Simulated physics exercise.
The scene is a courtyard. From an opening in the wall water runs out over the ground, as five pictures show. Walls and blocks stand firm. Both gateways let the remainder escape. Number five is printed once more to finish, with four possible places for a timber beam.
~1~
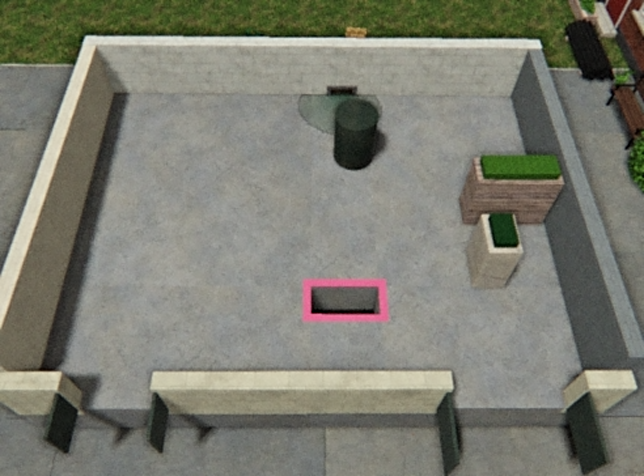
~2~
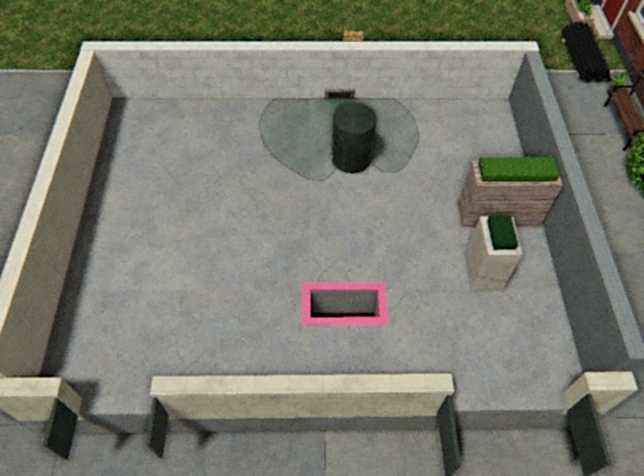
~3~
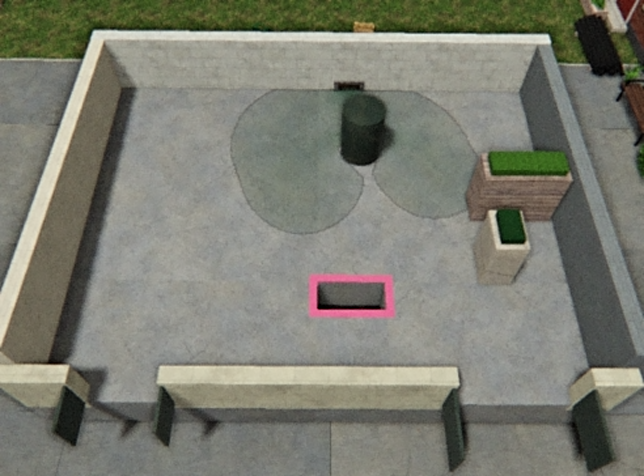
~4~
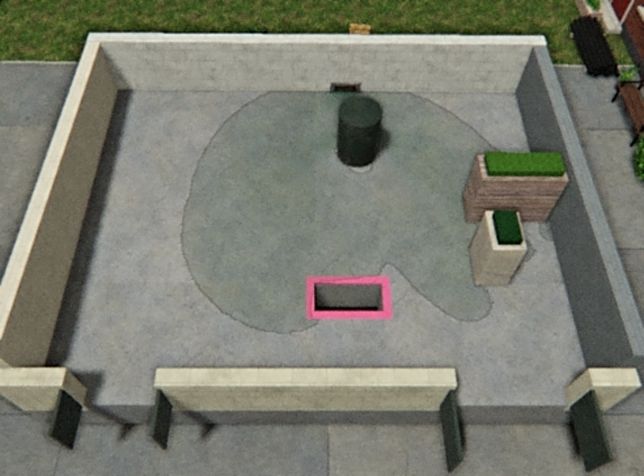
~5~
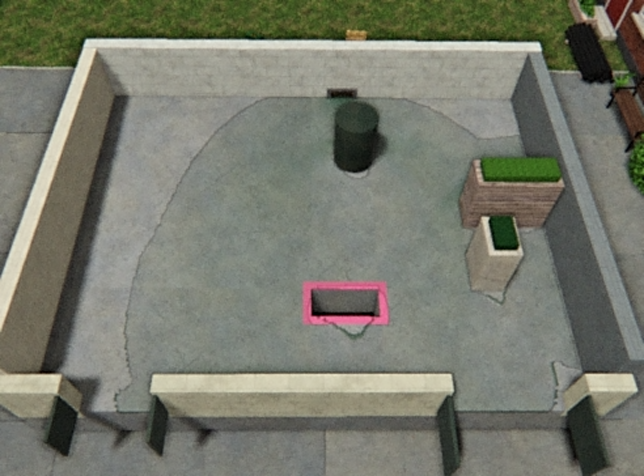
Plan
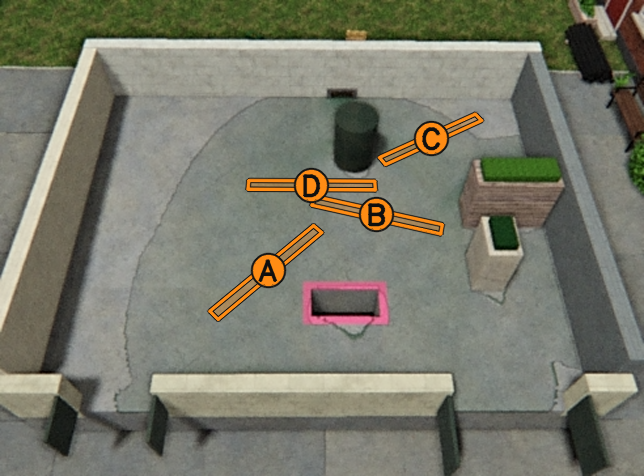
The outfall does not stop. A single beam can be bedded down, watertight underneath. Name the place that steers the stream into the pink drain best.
C is best.
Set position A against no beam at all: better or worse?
Position A is worse.
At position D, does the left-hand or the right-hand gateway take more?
The right gate.
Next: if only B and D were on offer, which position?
Position B.
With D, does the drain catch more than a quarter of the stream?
No, it does not.
In orange, A from (214, 315) to (317, 229); B from (313, 200) to (441, 229); C from (382, 160) to (478, 117); D from (248, 184) to (375, 185).
With A, about 14 % of the stream goes into the pink drain, about 86 % out by the gates.
With B, about 14 % of the stream goes into the pink drain, about 85 % out by the gates.
With C, about 26 % of the stream goes into the pink drain, about 74 % out by the gates.
With D, about 11 % of the stream goes into the pink drain, about 89 % out by the gates.
